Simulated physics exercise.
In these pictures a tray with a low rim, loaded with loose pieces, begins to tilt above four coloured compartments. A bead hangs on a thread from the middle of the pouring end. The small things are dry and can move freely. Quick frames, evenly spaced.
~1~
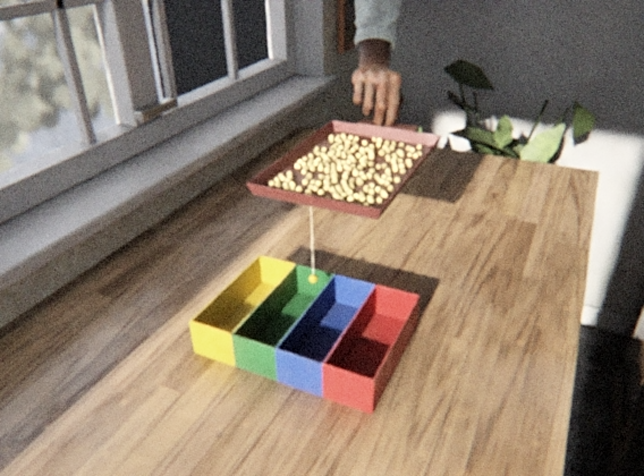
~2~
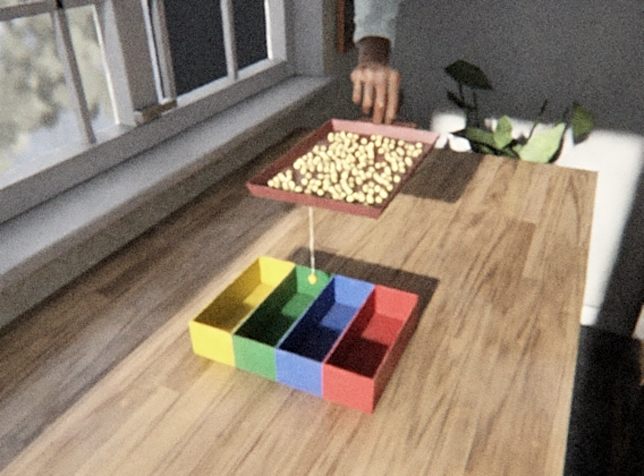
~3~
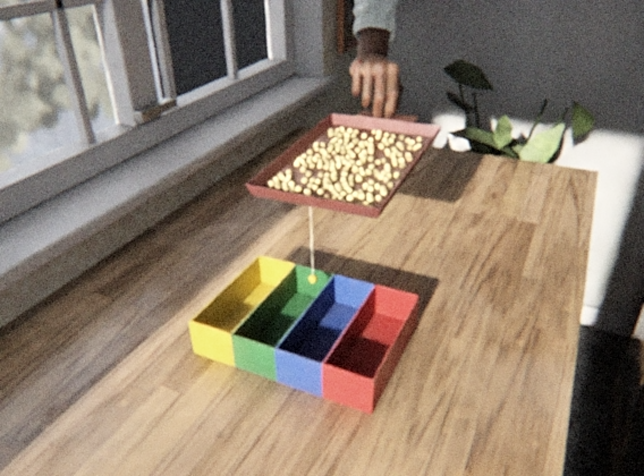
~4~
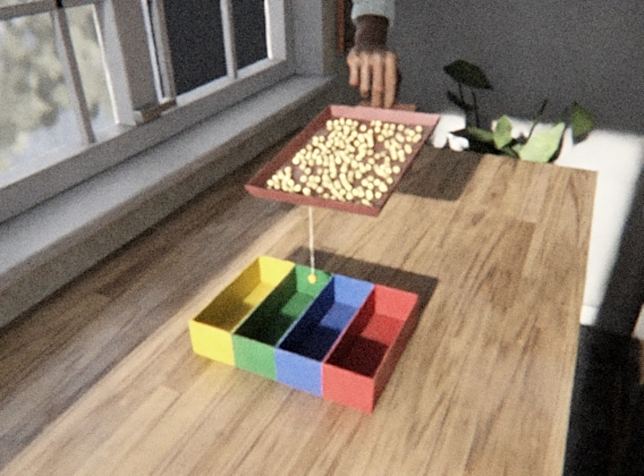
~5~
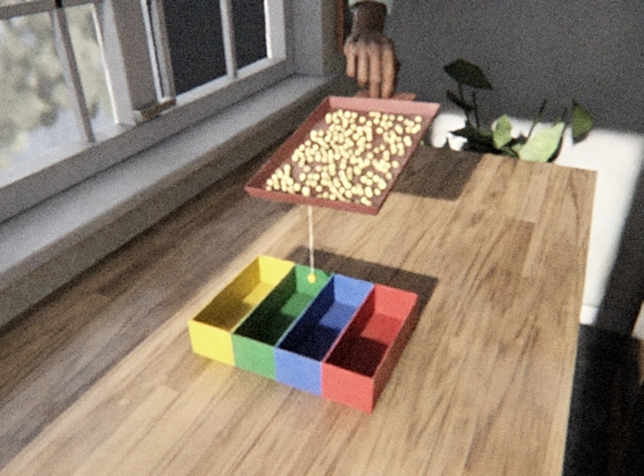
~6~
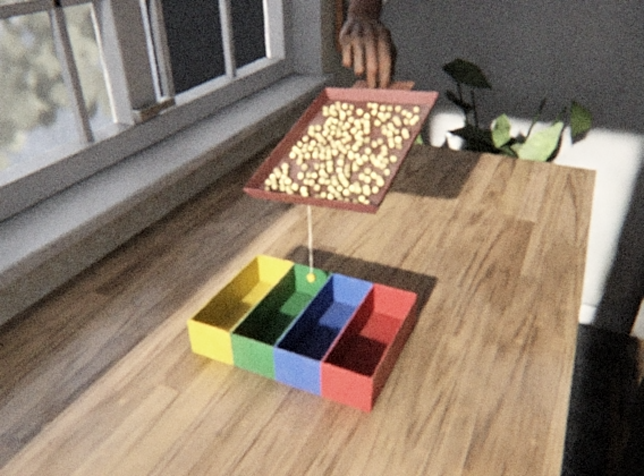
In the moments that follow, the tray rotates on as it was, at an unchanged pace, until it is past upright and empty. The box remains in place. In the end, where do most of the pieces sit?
Most sit in the yellow cell.
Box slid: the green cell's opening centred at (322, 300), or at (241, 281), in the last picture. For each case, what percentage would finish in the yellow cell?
About 40 and 0 per cent respectively.
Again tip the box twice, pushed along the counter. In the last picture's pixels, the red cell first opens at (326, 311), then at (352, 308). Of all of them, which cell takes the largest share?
Green; the green one.
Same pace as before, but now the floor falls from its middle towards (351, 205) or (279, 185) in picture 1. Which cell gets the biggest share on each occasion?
Case 1 goes to the red one, case 2 to the cell in yellow.
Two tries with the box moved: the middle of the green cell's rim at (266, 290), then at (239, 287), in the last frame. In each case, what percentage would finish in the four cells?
Try 1: Some 100 %; try 2: Some 100 %.
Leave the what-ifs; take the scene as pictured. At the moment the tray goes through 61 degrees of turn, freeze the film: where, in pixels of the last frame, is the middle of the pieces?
Mark it at roughly (286, 180) in the final frame.
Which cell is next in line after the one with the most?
The runner-up: Green.
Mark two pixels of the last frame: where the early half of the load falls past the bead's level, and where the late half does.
Around (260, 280) first; around (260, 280) second.
Soon, tray tipped steeply; nearly all on the tray; a stray few in the yellow cell; a stray few in the green cell; a small part falling or outside the box.
A while on, tray tipped past a quarter turn; a small part on the tray; about a third in the yellow cell; about a quarter in the green cell; a small part in the blue cell; about a quarter falling or outside the box.
Towards the end, tray tipped past a quarter turn; about half in the yellow cell; about a third in the green cell; a small part in the blue cell; a small part falling or outside the box.
Finally, tray tipped past a quarter turn; about half in the yellow cell; about a third in the green cell; a small part in the blue cell; none in the red cell; a small part outside the box.
